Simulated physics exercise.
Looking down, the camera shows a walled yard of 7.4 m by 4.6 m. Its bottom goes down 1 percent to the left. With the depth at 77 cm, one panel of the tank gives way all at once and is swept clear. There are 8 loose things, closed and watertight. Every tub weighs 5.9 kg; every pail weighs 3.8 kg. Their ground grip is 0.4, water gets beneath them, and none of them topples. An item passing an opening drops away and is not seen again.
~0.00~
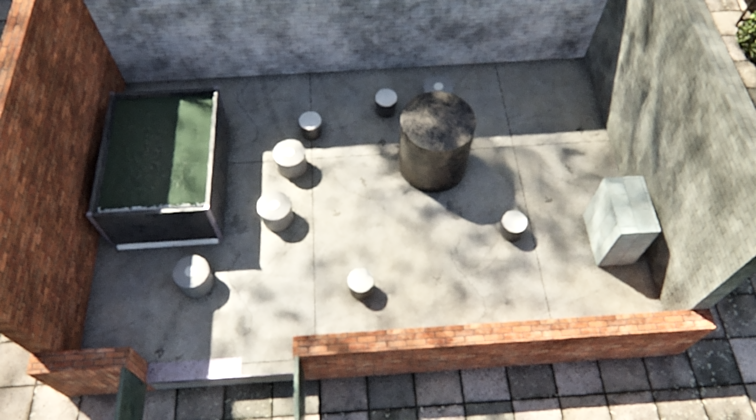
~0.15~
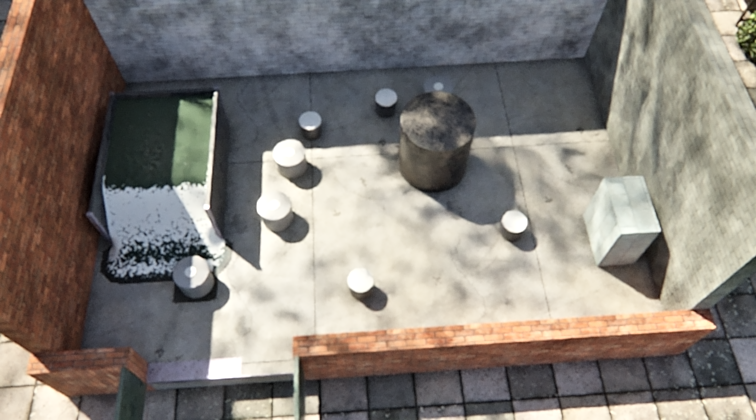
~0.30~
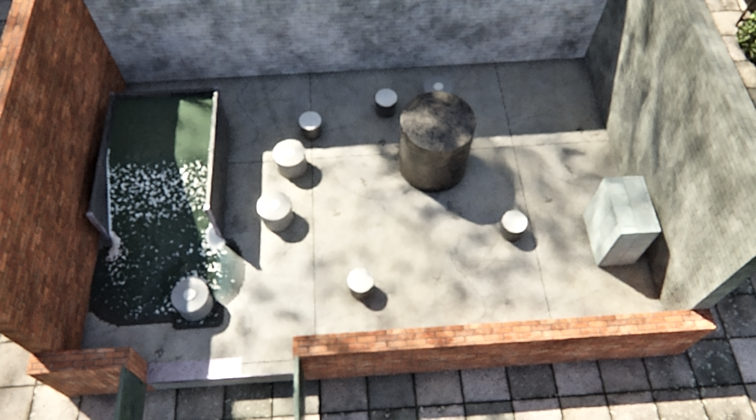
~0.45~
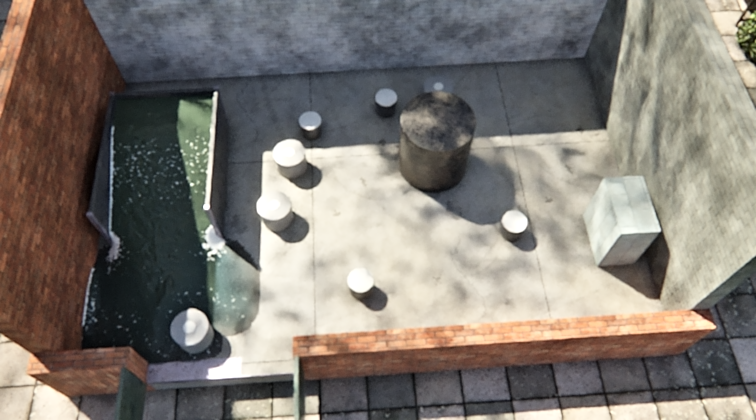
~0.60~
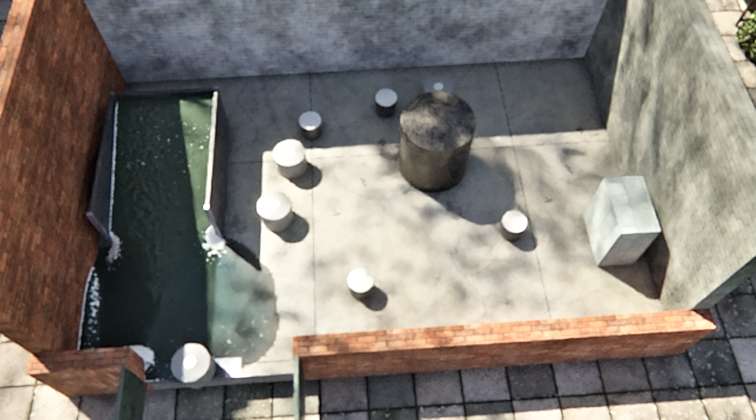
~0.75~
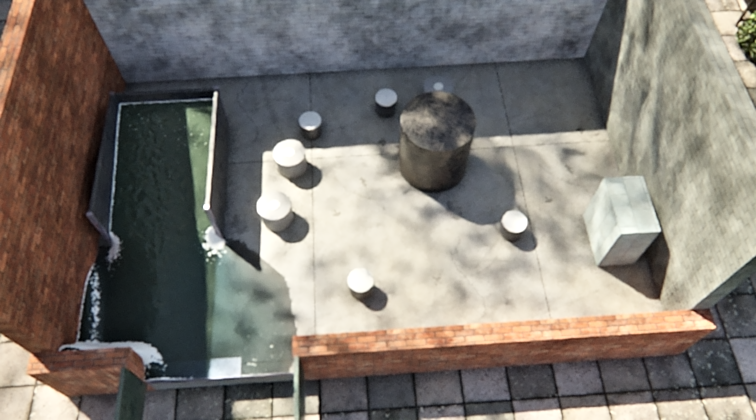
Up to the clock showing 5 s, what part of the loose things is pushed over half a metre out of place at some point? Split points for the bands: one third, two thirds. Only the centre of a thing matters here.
My call: Under one third.
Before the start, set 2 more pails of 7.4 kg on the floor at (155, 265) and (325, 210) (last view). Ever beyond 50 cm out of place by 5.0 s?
First goes beyond, then stays inside.
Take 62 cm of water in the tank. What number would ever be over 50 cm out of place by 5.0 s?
In that case the number is 2.
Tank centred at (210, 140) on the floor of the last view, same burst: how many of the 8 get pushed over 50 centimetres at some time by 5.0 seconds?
Result: 3.
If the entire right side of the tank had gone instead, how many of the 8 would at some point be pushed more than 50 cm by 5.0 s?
Result: 7.
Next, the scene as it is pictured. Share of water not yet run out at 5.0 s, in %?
Around 48 per cent of the water is still in there.
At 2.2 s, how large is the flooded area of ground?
9.0 m2.
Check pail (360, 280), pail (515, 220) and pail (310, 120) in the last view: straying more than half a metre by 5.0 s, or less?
Well, in that order it's topping it, not reaching it, not reaching it.
After 1.1 s 1 of 8 are over 50 cm from their spots; 0 afloat.
After 2.2 s 1 of 8 are over 50 cm from their spots; 0 afloat.
After 3.5 s 1 of 8 are over 50 cm from their spots; 0 afloat.
After 5.0 s 2 of 8 are over 50 cm from their spots, and 2 have been at some point; 0 afloat.
